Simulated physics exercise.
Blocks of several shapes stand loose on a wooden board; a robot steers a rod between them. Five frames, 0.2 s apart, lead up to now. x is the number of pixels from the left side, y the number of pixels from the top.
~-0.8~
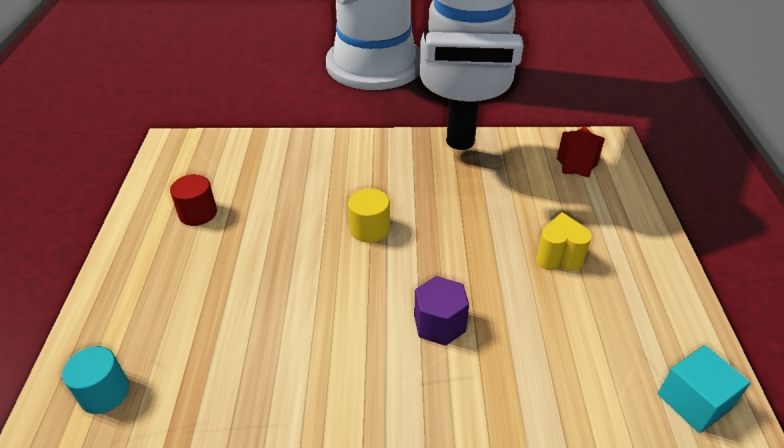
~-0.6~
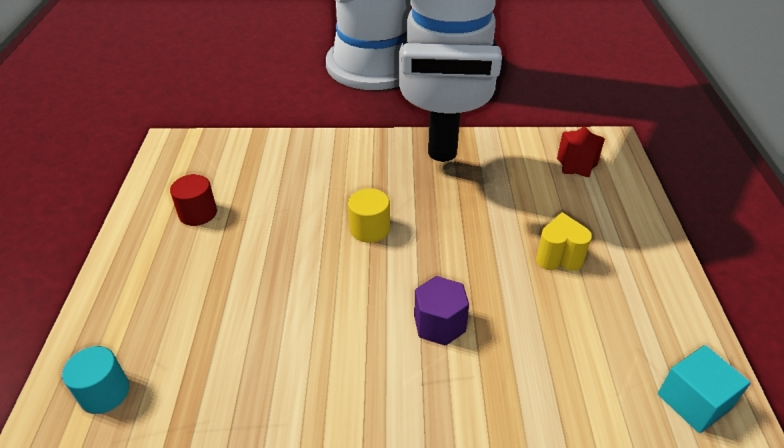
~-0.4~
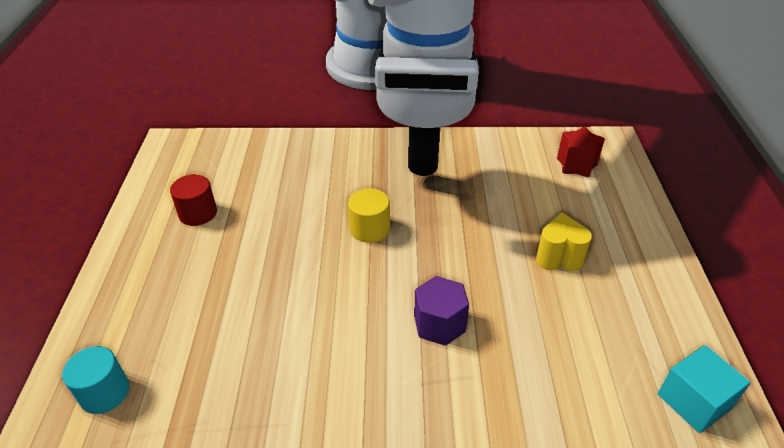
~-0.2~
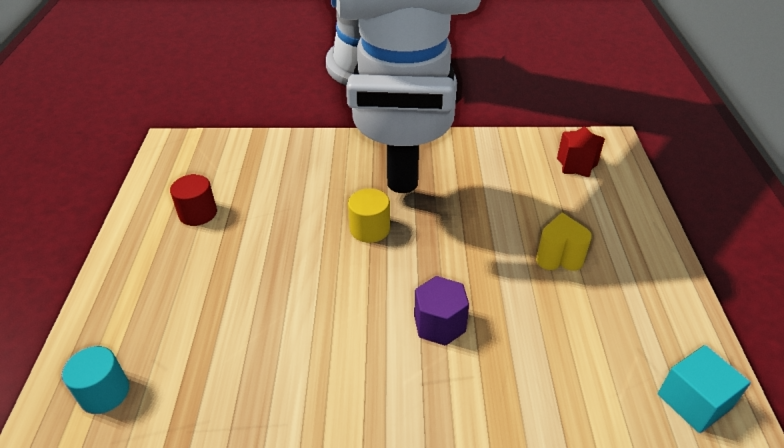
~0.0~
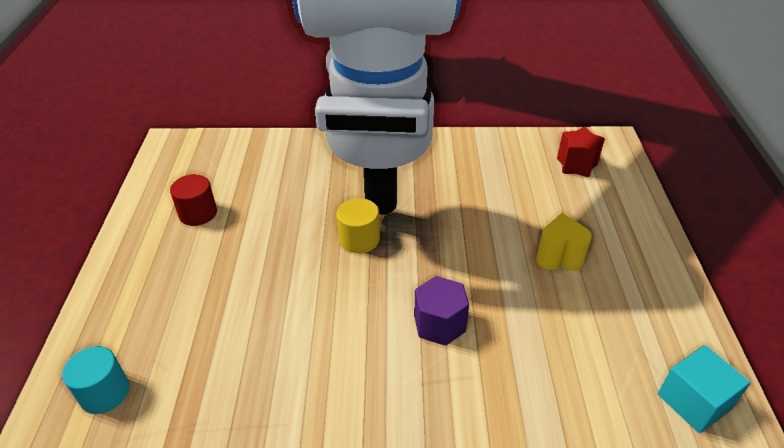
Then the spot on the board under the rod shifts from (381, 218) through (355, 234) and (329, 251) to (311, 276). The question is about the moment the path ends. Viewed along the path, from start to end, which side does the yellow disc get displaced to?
Side: Left.
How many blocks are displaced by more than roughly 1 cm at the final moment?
Blocks displaced: 1.
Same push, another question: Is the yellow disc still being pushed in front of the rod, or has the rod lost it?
Answer: Still ahead.
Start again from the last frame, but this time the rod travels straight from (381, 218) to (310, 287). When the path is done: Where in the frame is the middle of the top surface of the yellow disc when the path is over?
I'd expect the centre of its top face to be at (275, 284).
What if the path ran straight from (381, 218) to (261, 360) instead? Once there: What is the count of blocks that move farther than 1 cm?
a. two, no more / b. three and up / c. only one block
Option c.
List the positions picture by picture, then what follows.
The first frame shows rod's lower end at (460, 142); yellow disc at (369, 201).
The second frame shows rod at (443, 153); blocks still.
The third frame shows rod at (423, 167); blocks still.
The fourth frame shows rod at (403, 184); blocks still.
The fifth frame shows rod at (381, 205); yellow disc at (358, 211).
On the path given first. One third of the way, rod at (354, 220); yellow disc at (334, 230).
Two thirds of the way, rod at (326, 239); yellow disc at (314, 253).
At the end, rod at (309, 262); yellow disc at (301, 279).
